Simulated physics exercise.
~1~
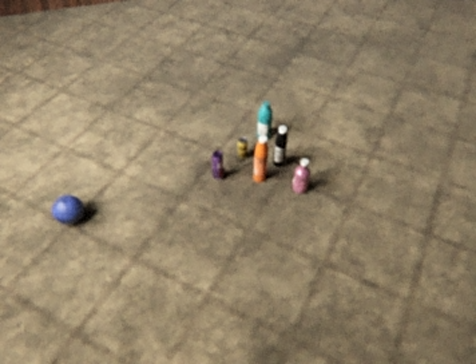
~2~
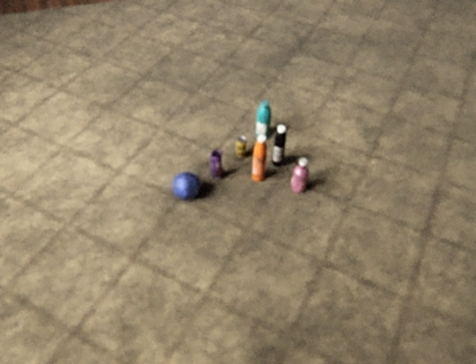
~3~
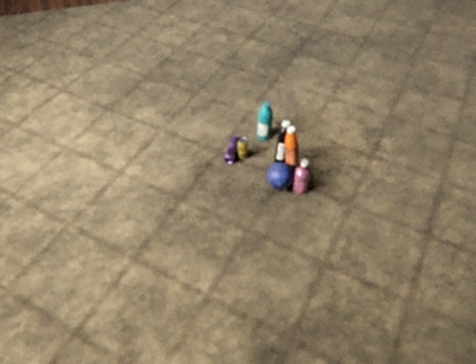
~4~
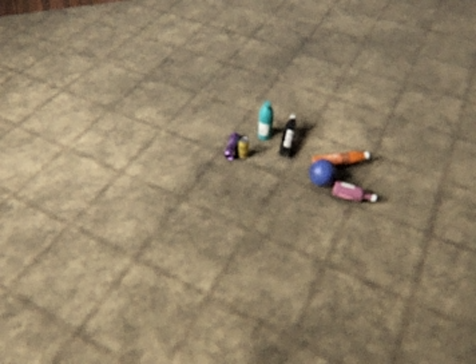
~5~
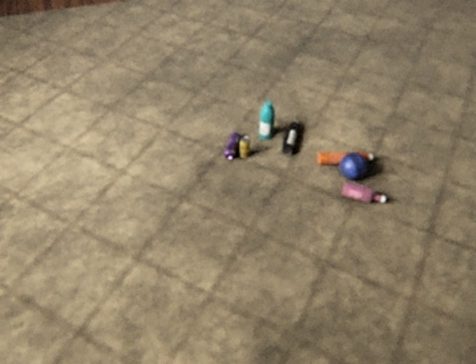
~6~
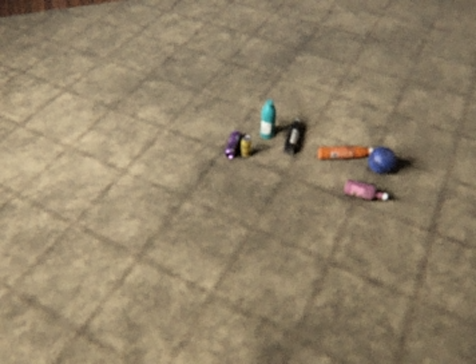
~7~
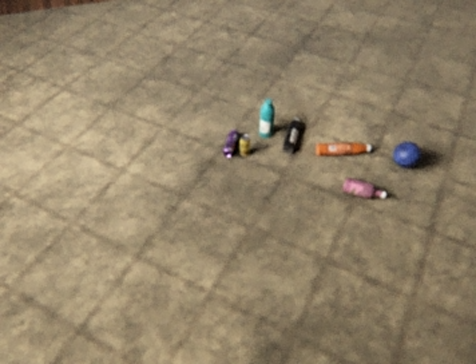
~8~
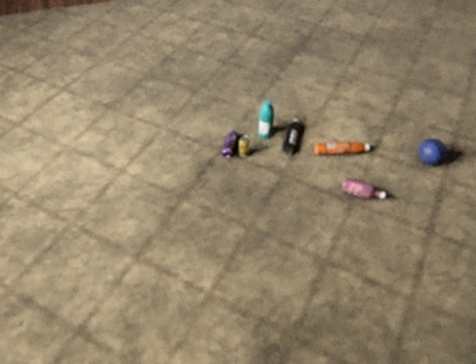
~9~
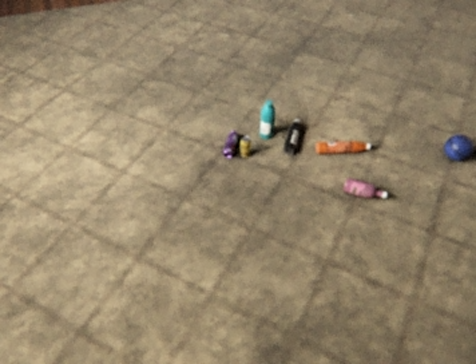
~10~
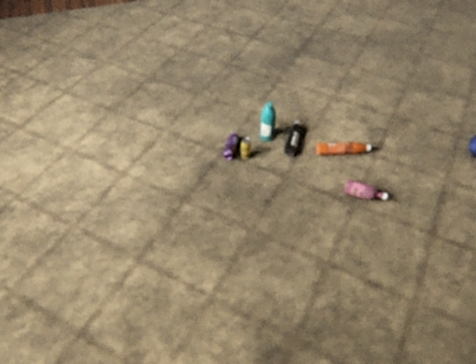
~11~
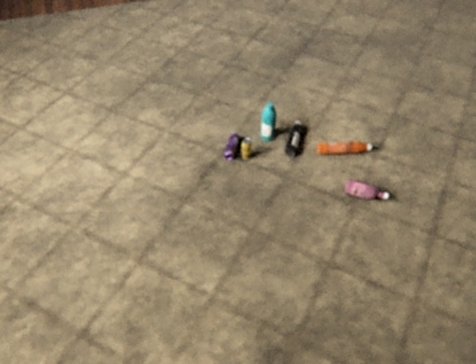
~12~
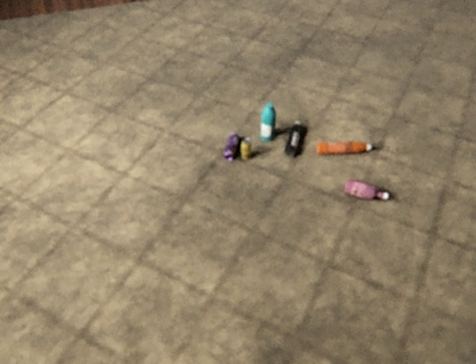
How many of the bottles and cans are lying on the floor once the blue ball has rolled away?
Four are down. The orange, black and pink bottles and the small purple can lie on their sides, while the turquoise bottle and yellow can still stand.
